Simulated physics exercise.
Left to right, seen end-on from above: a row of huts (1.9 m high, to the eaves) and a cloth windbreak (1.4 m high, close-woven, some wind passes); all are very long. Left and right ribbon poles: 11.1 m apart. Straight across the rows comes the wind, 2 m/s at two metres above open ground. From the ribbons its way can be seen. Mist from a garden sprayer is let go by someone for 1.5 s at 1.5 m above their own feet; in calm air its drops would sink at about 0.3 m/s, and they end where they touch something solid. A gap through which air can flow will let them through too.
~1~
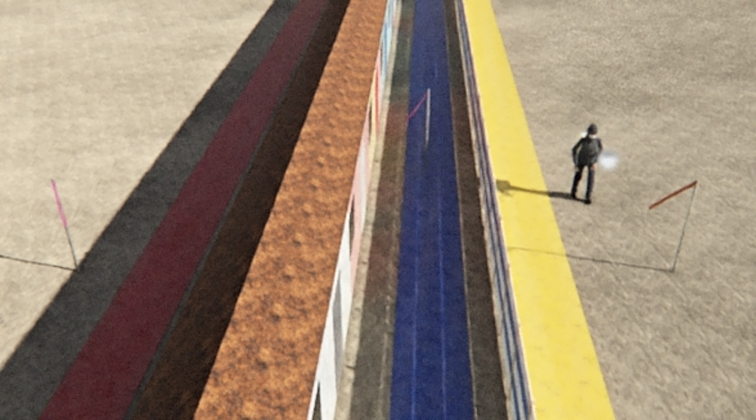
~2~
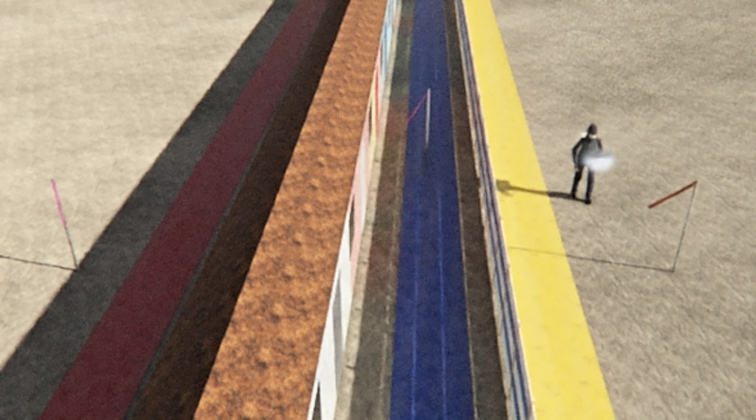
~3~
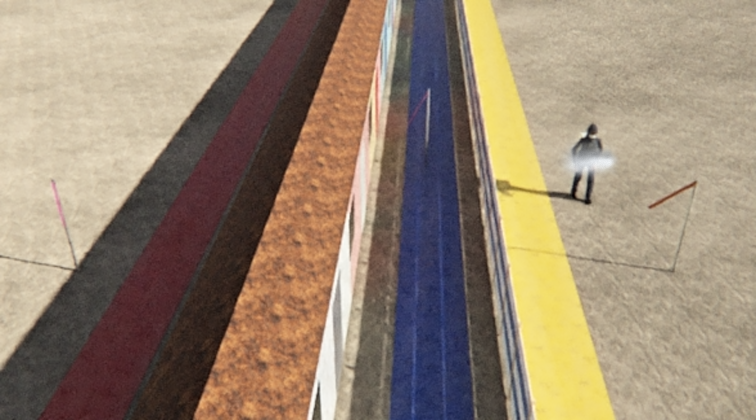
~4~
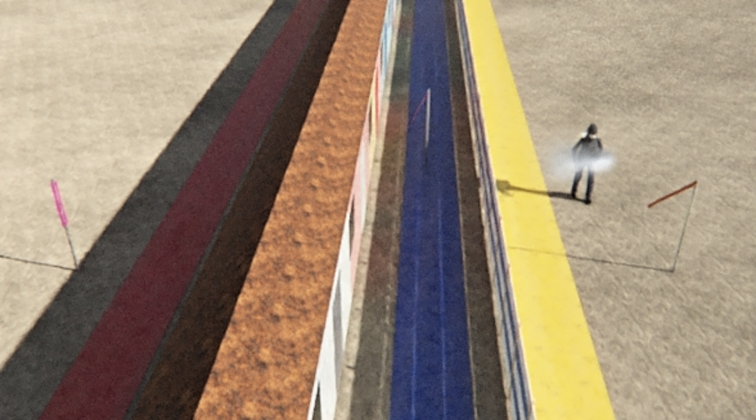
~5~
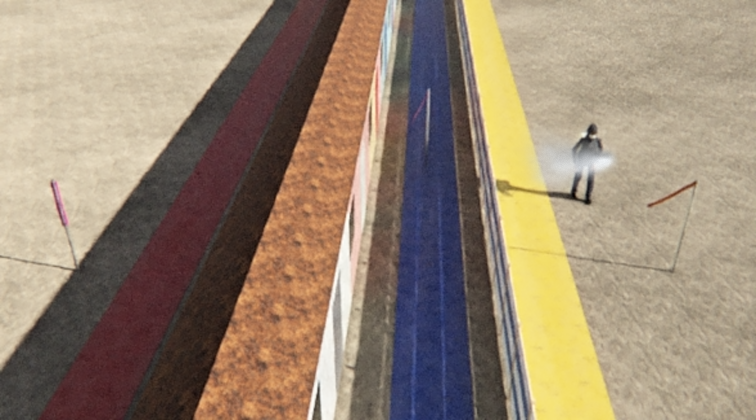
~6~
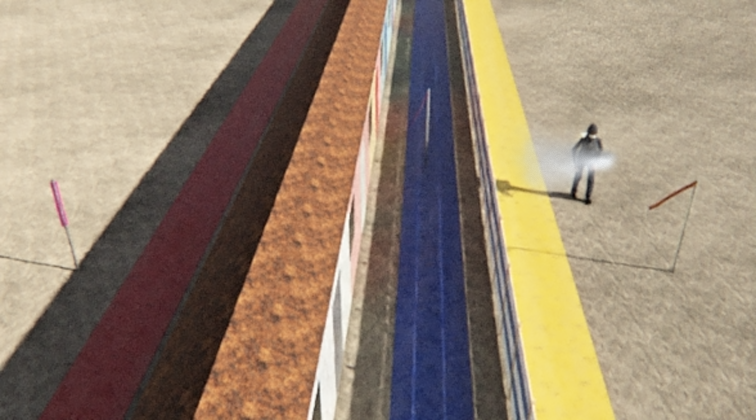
A broad orange-brown strip and a deep blue one run away up the middle of a sandy, flat ground, seen from above and end-on. A dark red band lies in grey shadow at left, a yellow strip borders the blue on the right, ribbon poles stand about, and beyond the yellow a dark-clothed person stands. White mist appears beside the person and spreads leftward toward the yellow strip, while the ribbons shift slightly and the camera stays still.
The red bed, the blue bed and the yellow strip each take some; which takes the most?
The blue one takes the most.
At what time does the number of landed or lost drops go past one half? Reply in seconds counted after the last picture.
7.5 s.
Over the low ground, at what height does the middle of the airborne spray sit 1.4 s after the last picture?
About 1.4 m high.
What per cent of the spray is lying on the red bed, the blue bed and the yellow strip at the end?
3 % red, 20 % blue, 5 % yellow.
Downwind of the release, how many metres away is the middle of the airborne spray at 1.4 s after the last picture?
Roughly 2.0 m.
Then, 1.4 s after the last picture, 99 % is in the air or yet to come; 0 % lies on the blue bed, 0 % on the red bed and 1 % on the yellow strip; the middle of what still flies is 1.4 m above the low ground, near (506, 159).
Then, 2.9 s after the last picture, 91 % is in the air or yet to come; 0 % lies on the blue bed, 0 % on the red bed and 4 % on the yellow strip; the middle of what still flies is 1.6 m above the low ground, near (444, 150).
Then, 6.9 s after the last picture, 53 % is in the air or yet to come; 16 % lies on the blue bed, 0 % on the red bed and 6 % on the yellow strip; the middle of what still flies is 2.4 m above the low ground, near (176, 105).
Then, 18.9 s after the last picture, 15 % is in the air or yet to come; 22 % lies on the blue bed, 1 % on the red bed and 6 % on the yellow strip.
Then, 43.9 s after the last picture, 0 % is in the air or yet to come; 22 % lies on the blue bed, 3 % on the red bed and 6 % on the yellow strip.
